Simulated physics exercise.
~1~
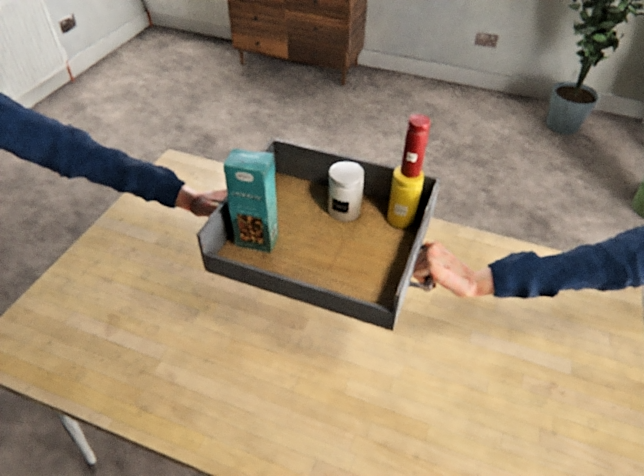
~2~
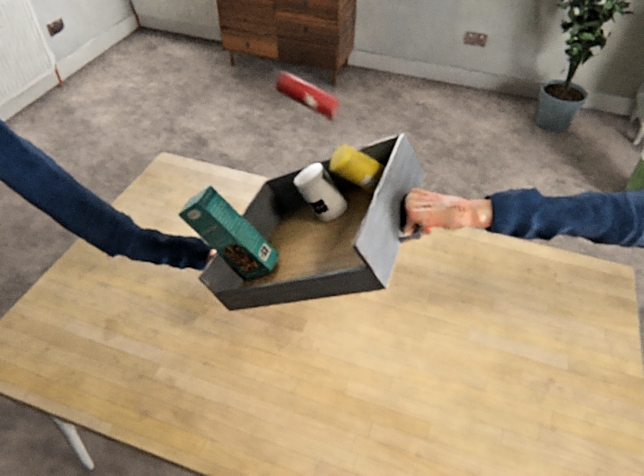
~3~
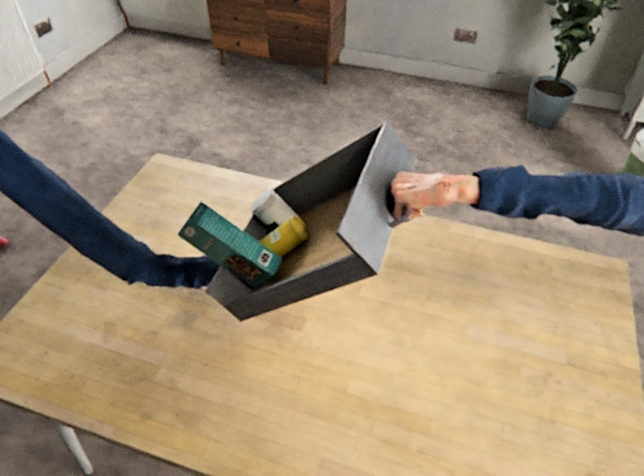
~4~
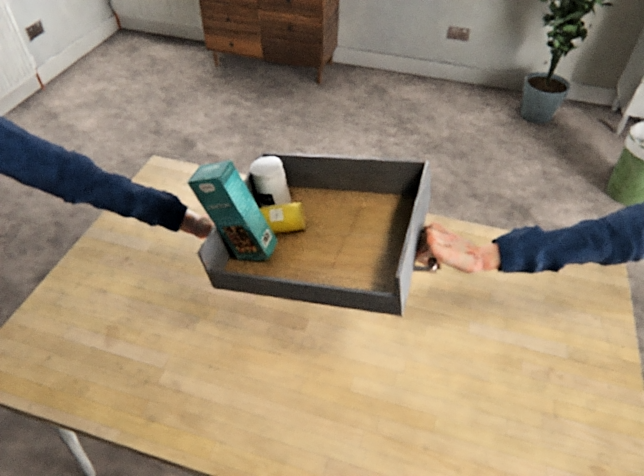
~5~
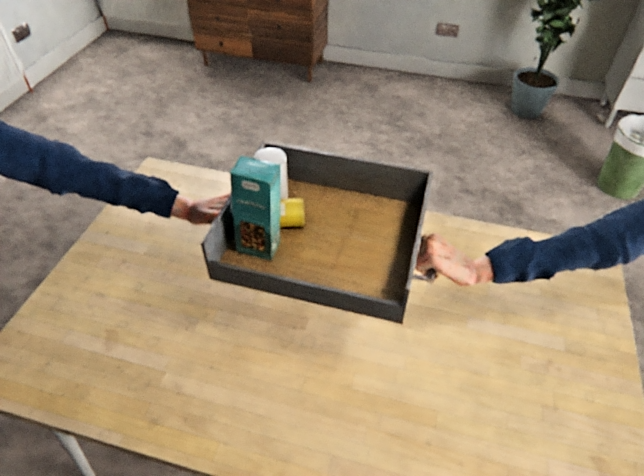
To begin with, two hands hold a grey-walled crate above a wooden table, with a turquoise carton, a white jar and a red shaker stacked on a yellow jar standing inside. The hands tip the crate steeply, left side down, and the red shaker flies off to the left while the yellow jar topples. As the tilt continues, the two jars slide left towards the leaning carton, and the shaker leaves the crate entirely. The hands then level the crate again. Finally, the carton and white jar stand upright at the left, with the yellow jar lying beside them.
